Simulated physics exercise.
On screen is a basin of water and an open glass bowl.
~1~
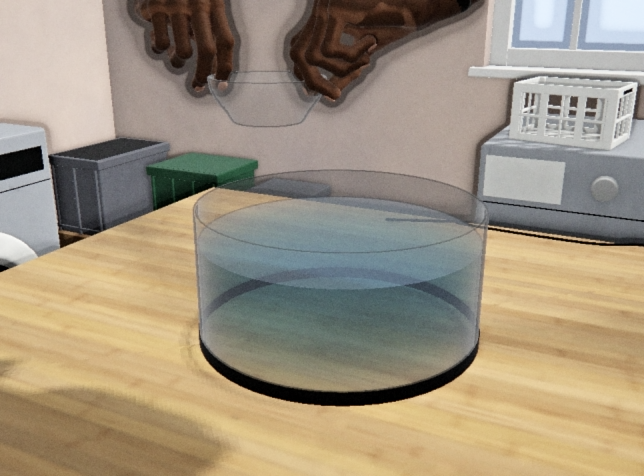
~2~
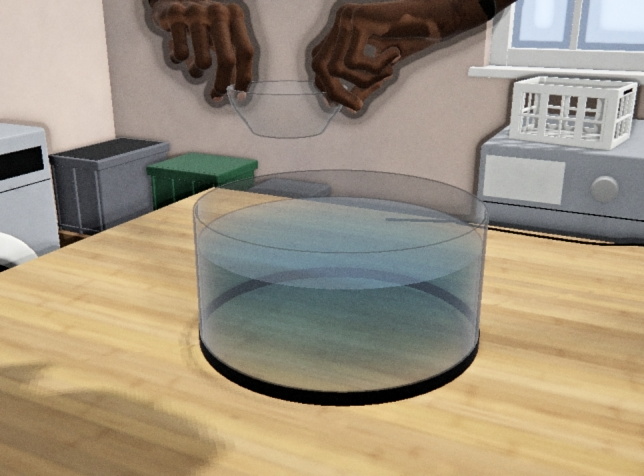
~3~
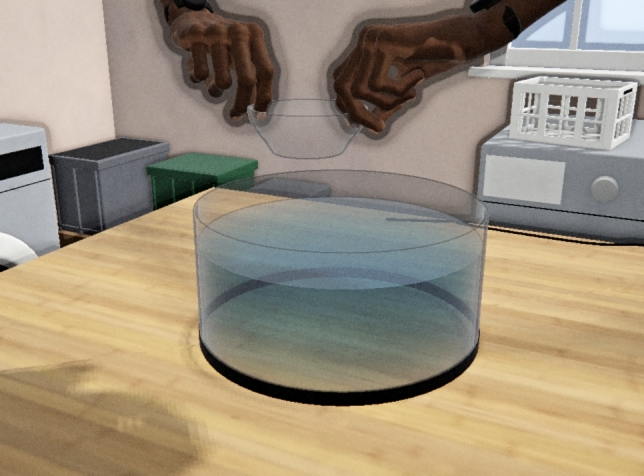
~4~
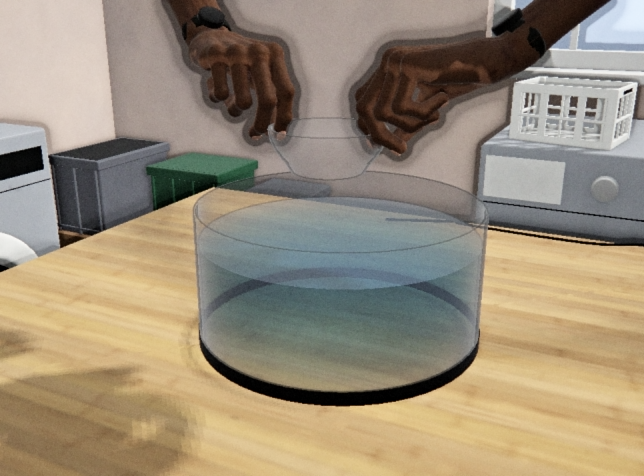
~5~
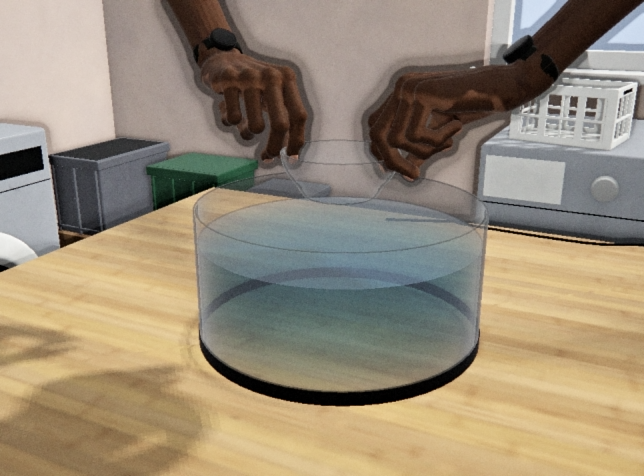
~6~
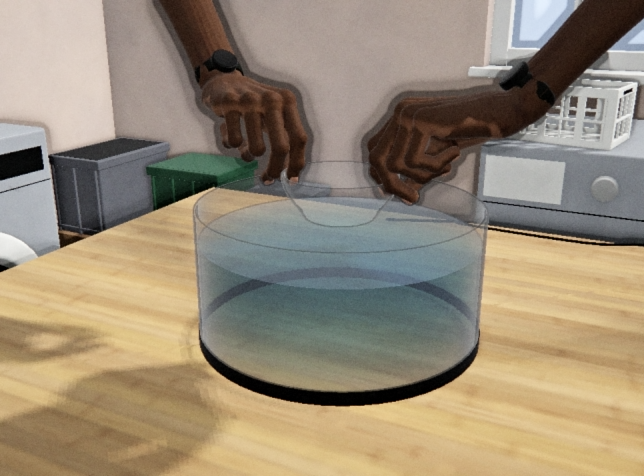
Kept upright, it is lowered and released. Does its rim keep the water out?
Yes, it stays afloat.
Next, the bowl dips into the water.
After that, it bobs and steadies.
Finally, the bowl floats with about half of its side showing.
